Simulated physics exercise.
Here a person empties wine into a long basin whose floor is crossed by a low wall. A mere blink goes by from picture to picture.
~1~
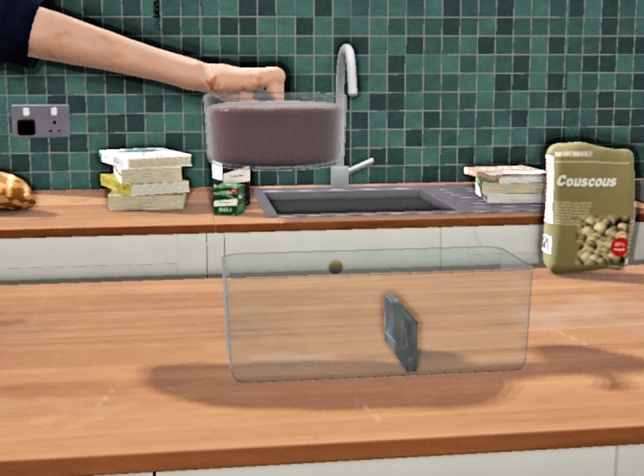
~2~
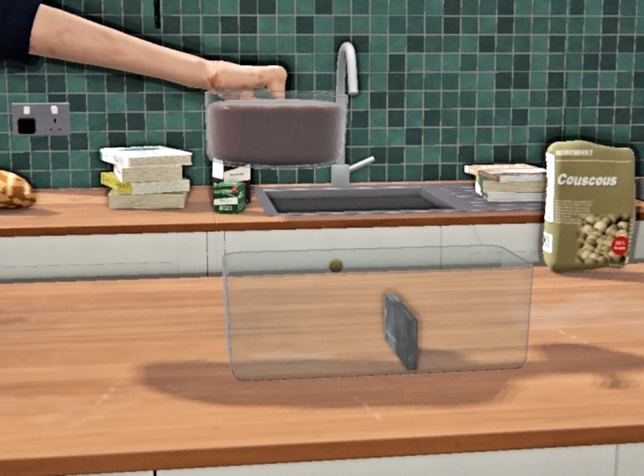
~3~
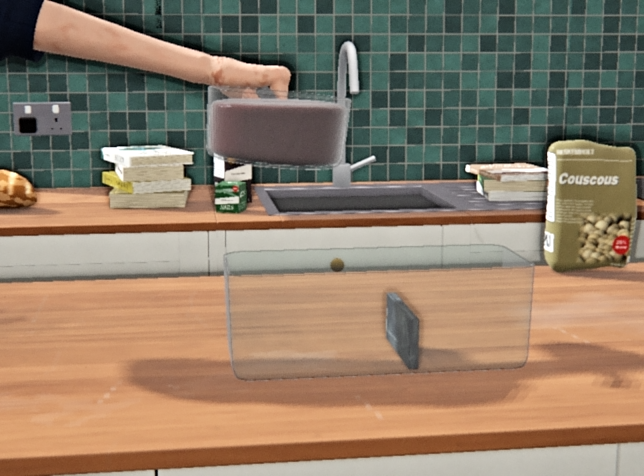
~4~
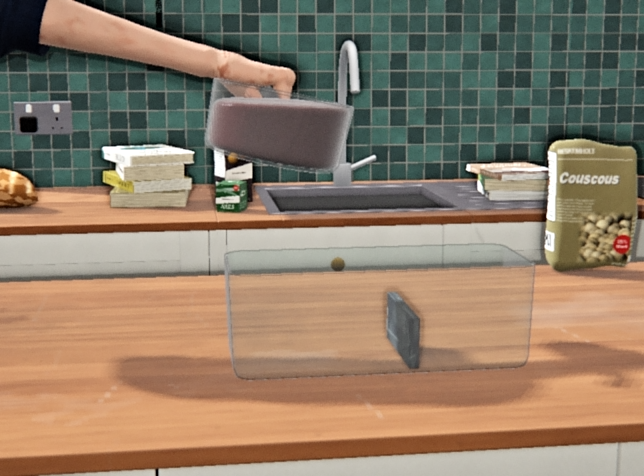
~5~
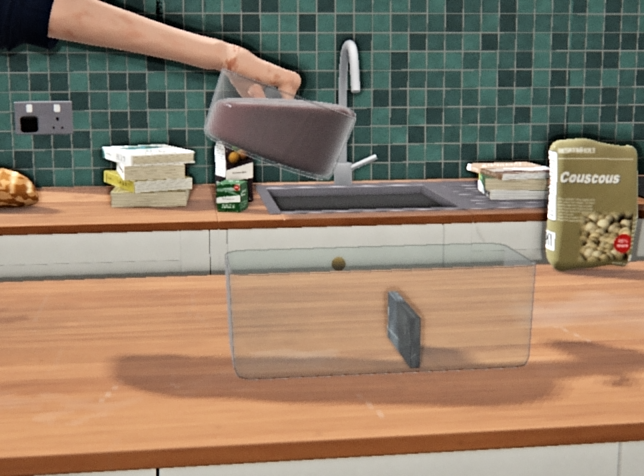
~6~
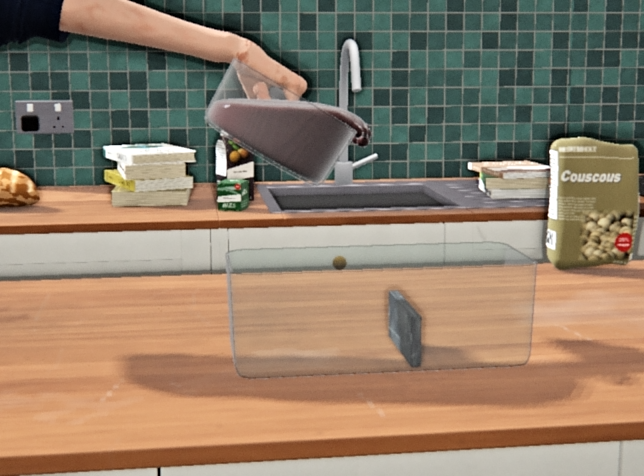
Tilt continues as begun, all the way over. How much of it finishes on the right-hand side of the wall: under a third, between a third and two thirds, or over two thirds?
At least a third, at most two thirds.
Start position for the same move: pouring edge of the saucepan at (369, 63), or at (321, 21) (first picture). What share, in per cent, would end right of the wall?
You'd get 60 percent from the first and 40 percent from the second.
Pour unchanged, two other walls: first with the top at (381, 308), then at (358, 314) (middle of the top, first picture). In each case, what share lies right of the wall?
Note - case one near 60 %, case two near 75 %.
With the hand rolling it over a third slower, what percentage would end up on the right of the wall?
About 55 %.
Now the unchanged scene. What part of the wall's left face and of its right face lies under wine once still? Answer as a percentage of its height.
Close to 40 for the left and 50 for the right.
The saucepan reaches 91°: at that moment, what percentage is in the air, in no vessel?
Around 40 in a hundred.
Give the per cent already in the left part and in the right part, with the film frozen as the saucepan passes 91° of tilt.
Left 5 per cent, right 30 per cent.
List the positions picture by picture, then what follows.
It leans 0°; its right rim is at (344, 97); the wine meets the walls at (207, 106) and (341, 105); the long basin's rim runs from (225, 268) to (517, 259); the wall's top is at (401, 309), in the first picture.
It leans 1°; its right rim is at (345, 97); the wine meets the walls at (208, 104) and (342, 104), in the second picture.
It leans 5°; its right rim is at (348, 101); the wine meets the walls at (211, 103) and (345, 106), in the third picture.
It leans 12°; its right rim is at (351, 109); the wine meets the walls at (213, 102) and (349, 107), in the fourth picture.
It leans 21°; its right rim is at (353, 120); the wine meets the walls at (214, 104) and (353, 115); 1 per cent is over the edge, in the fifth picture.
It leans 31°; its right rim is at (353, 133); the wine meets the walls at (211, 103) and (350, 122); 7 per cent is over the edge, in the sixth picture.
A moment on, the saucepan is tipped on its side and 24 per cent is still to pour, 7 is left of the wall and 28 right of it.
Next, the saucepan is tipped right over and 4 per cent is still to pour, 44 is left of the wall and 39 right of it.
Then the saucepan is tipped right over and 0 per cent is still to pour, 51 is left of the wall and 43 right of it.
Later the saucepan is tipped right over and 0 per cent is still to pour, 53 is left of the wall and 43 right of it.
At rest 53 per cent lies left of the wall, 43 right of it and 4 outside.
